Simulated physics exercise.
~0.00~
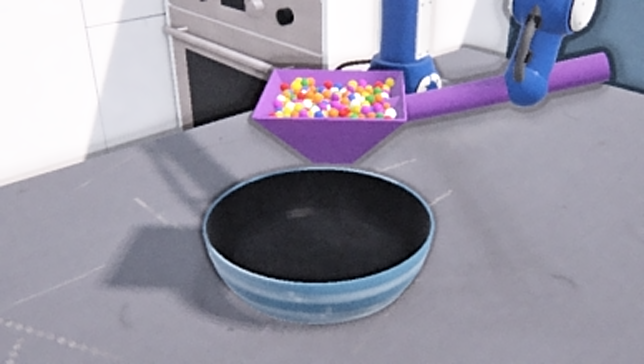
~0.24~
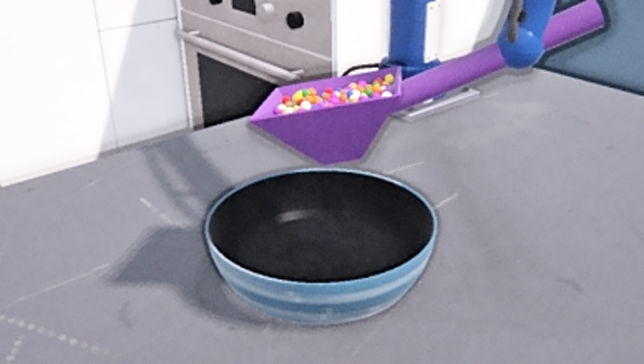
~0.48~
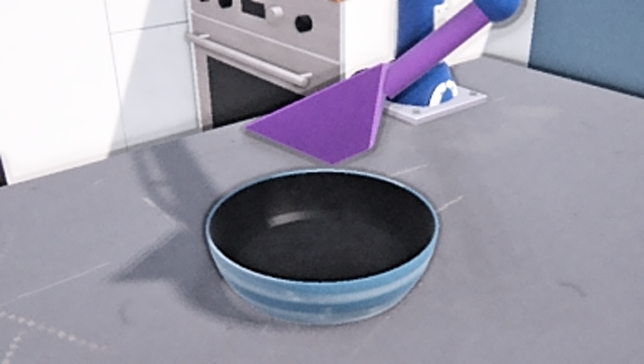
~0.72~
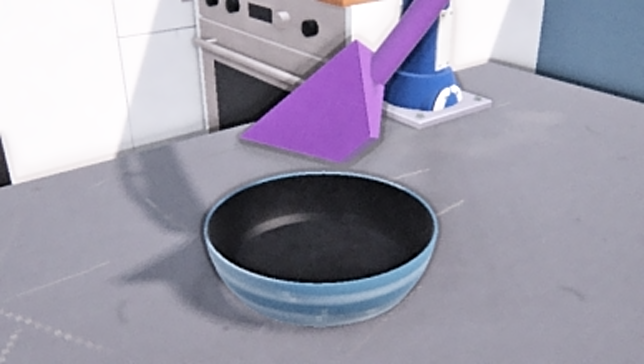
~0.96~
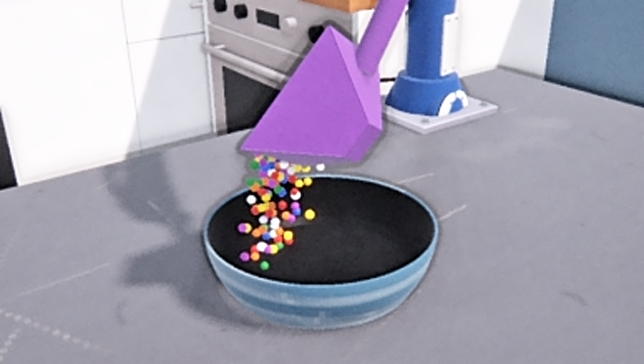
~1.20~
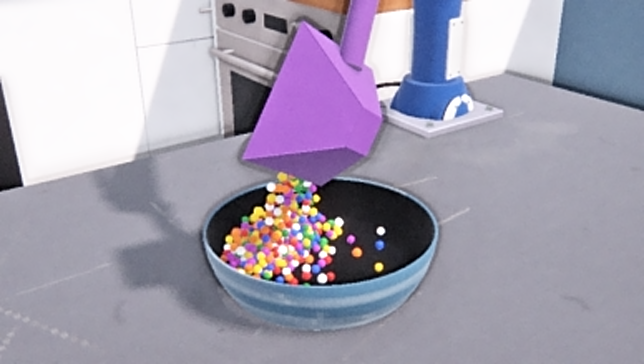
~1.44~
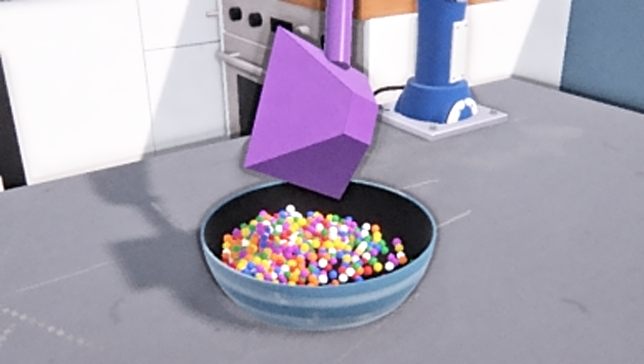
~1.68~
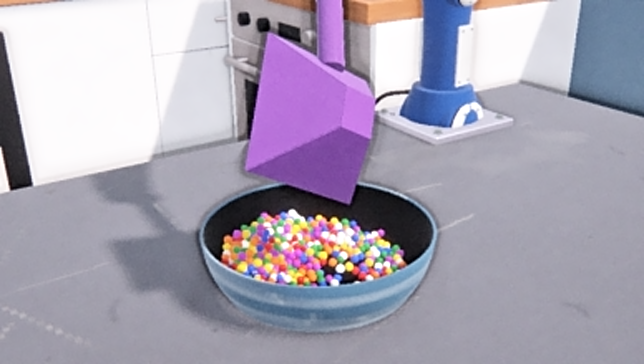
A blue robotic arm holds a purple scoop full of small multicoloured beads above a grey countertop in a kitchen, seen from slightly above, with an oven and white cabinets behind. A round pan with a black inside and a striped blue outside sits below it. The scoop tips steadily toward the pan as the view drifts slightly sideways. Beads spill from its lip in a stream, pile up at the left of the pan, then spread out. The scoop ends nearly upside down and empty, with the beads resting in the pan.
